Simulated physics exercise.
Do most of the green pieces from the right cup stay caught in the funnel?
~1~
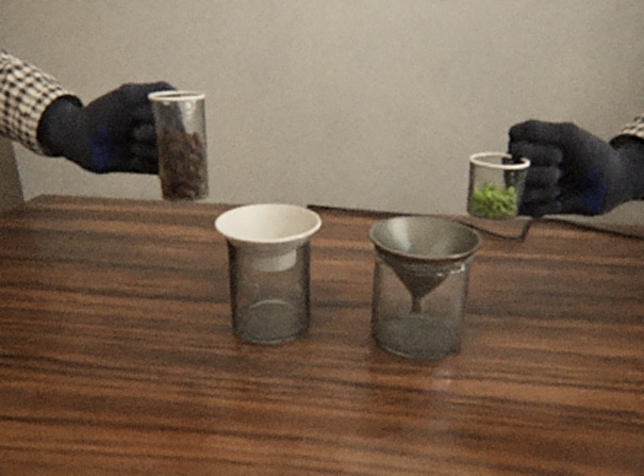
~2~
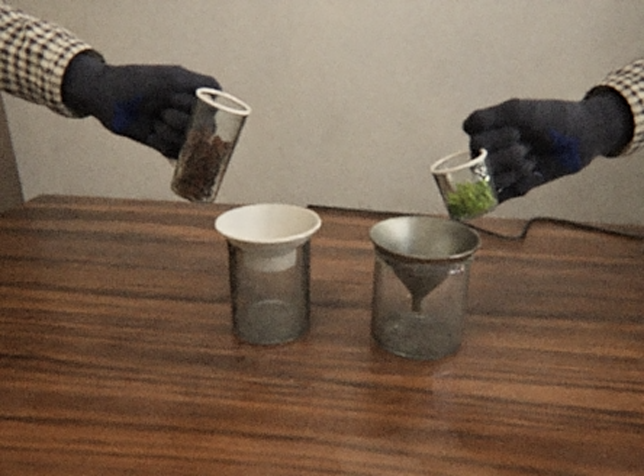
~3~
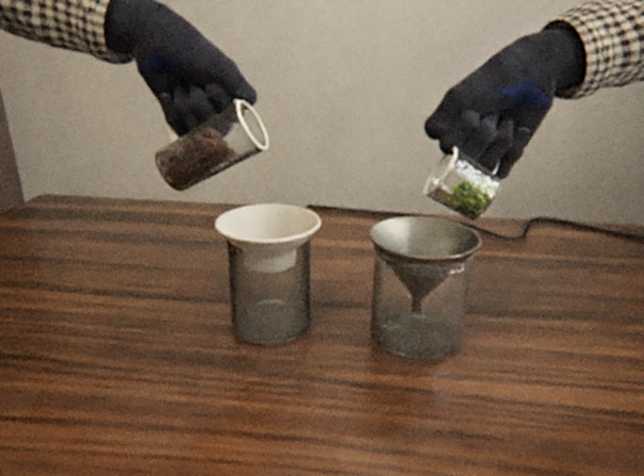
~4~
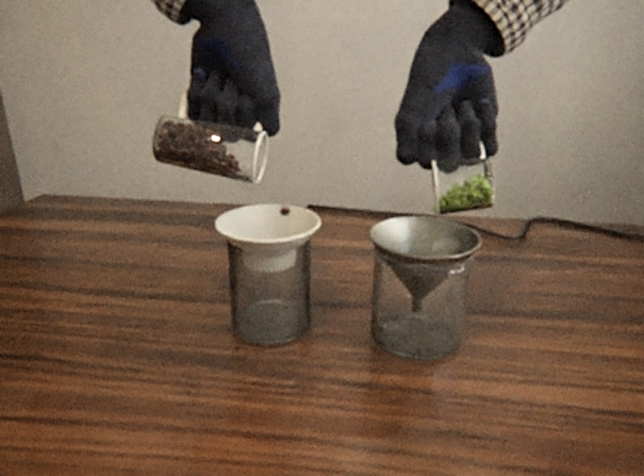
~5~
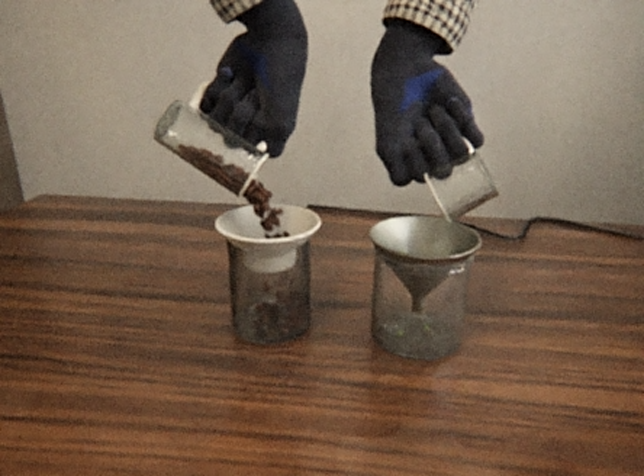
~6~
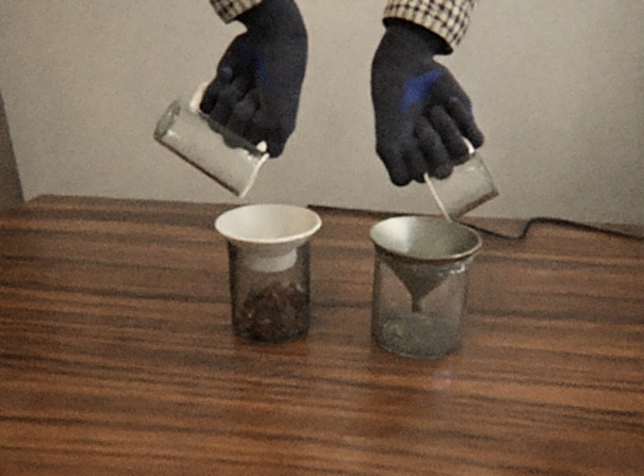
Yes, nearly all of the green pieces get stuck in the right funnel and only a few reach the jar. The brown pieces on the left all run through into their jar.
